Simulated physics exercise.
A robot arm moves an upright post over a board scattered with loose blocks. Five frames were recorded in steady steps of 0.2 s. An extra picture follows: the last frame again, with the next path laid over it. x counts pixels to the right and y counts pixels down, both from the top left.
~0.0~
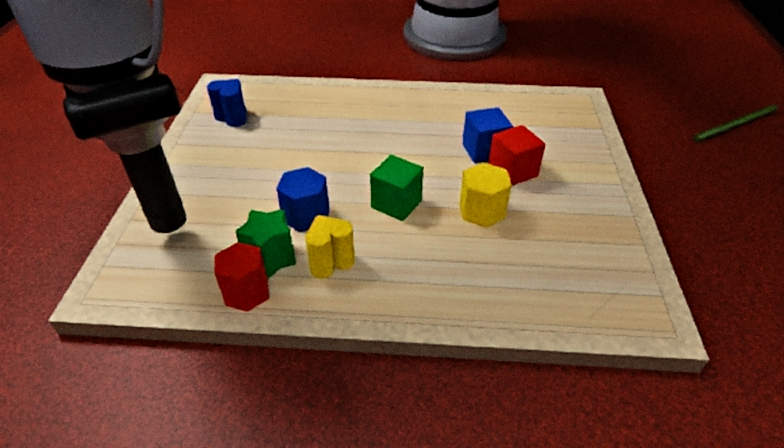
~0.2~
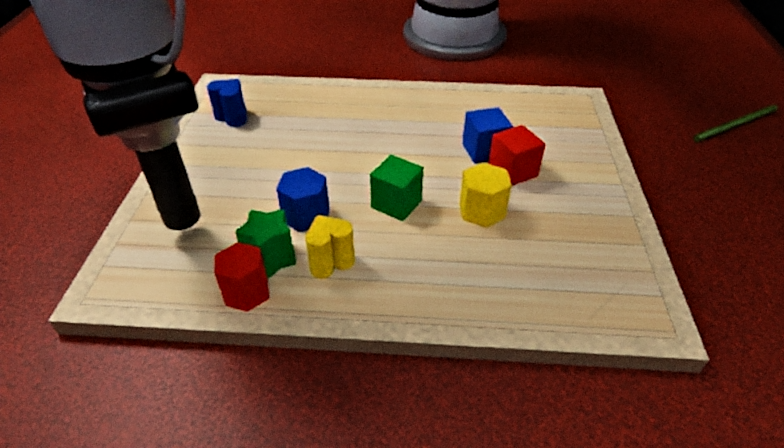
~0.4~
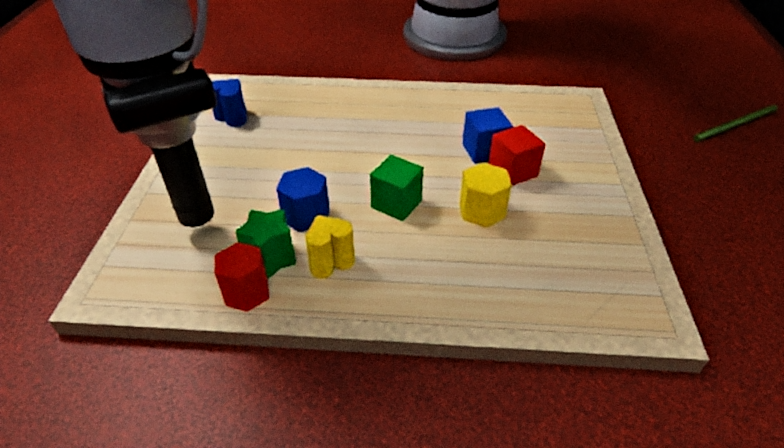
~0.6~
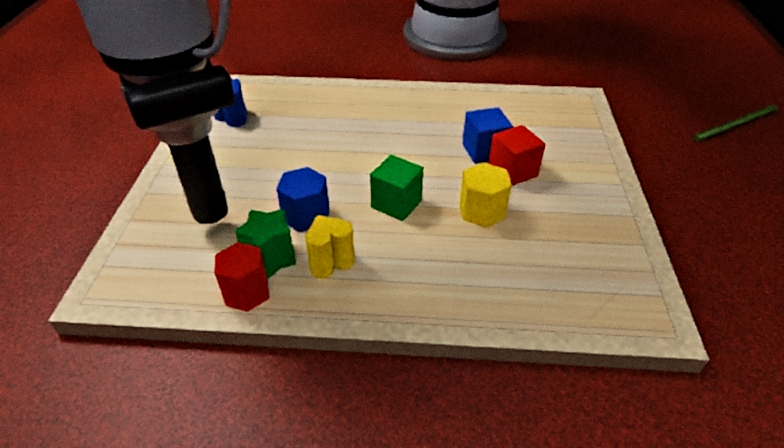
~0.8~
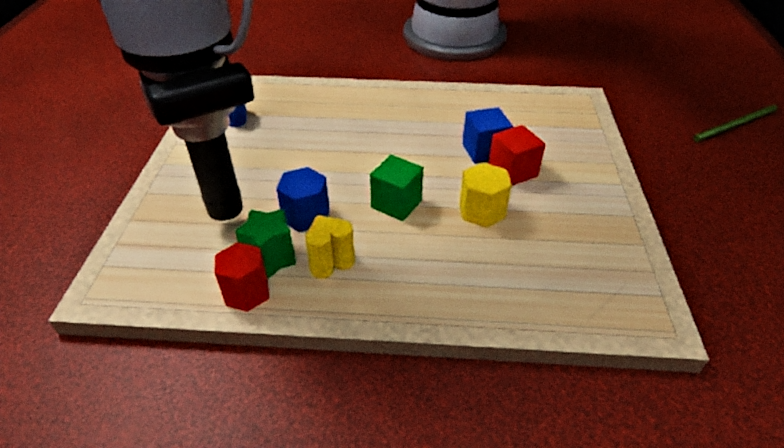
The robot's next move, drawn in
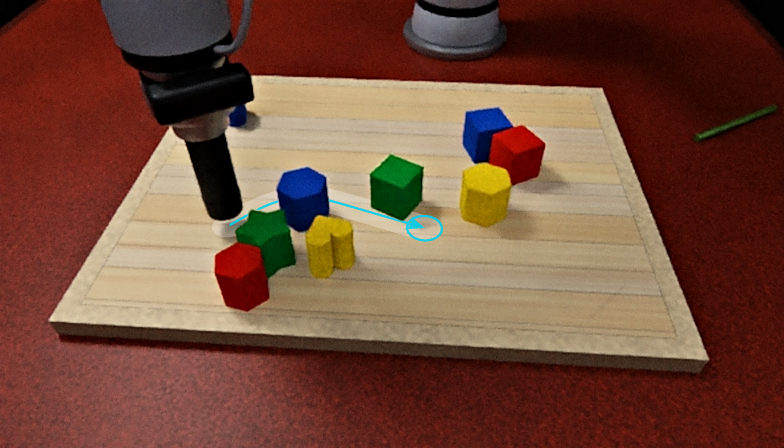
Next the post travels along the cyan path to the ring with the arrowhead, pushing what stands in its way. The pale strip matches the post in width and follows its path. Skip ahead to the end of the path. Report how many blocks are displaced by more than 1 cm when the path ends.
The answer is two blocks.
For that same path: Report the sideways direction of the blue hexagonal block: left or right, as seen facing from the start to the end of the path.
Pushed right.
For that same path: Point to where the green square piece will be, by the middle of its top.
It will likely be found at (440, 171).
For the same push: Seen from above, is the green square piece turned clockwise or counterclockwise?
Looking from above, the answer is counterclockwise.
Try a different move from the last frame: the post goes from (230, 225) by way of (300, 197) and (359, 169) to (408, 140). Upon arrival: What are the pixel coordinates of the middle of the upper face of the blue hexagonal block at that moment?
My estimate: (326, 180).
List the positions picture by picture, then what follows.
Tip of the post at (169, 222), middles of tops, green star at (264, 225), blue hexagonal block at (301, 182), green square piece at (397, 170), in the first frame.
Post at (183, 219), nothing pushed, in the second frame.
Post at (197, 216), nothing pushed, in the third frame.
Post at (211, 213), nothing pushed, in the fourth frame.
Post at (226, 210), green star at (264, 225), blue hexagonal block at (301, 182), green square piece at (397, 170), in the fifth frame.
The line goes from (230, 225) via (294, 198) and (359, 209), ending at (425, 228).
What follows on the original path. One third of the way, post at (293, 183); blue hexagonal block at (315, 183), turned 30° clockwise.
Two thirds of the way, post at (359, 194); blue hexagonal block at (351, 203), turned 95° clockwise; green square piece at (402, 170).
At the end, post at (425, 213); green star unmoved; blue hexagonal block at (355, 205), turned 105° clockwise; green square piece at (440, 171), turned 85° anticlockwise.
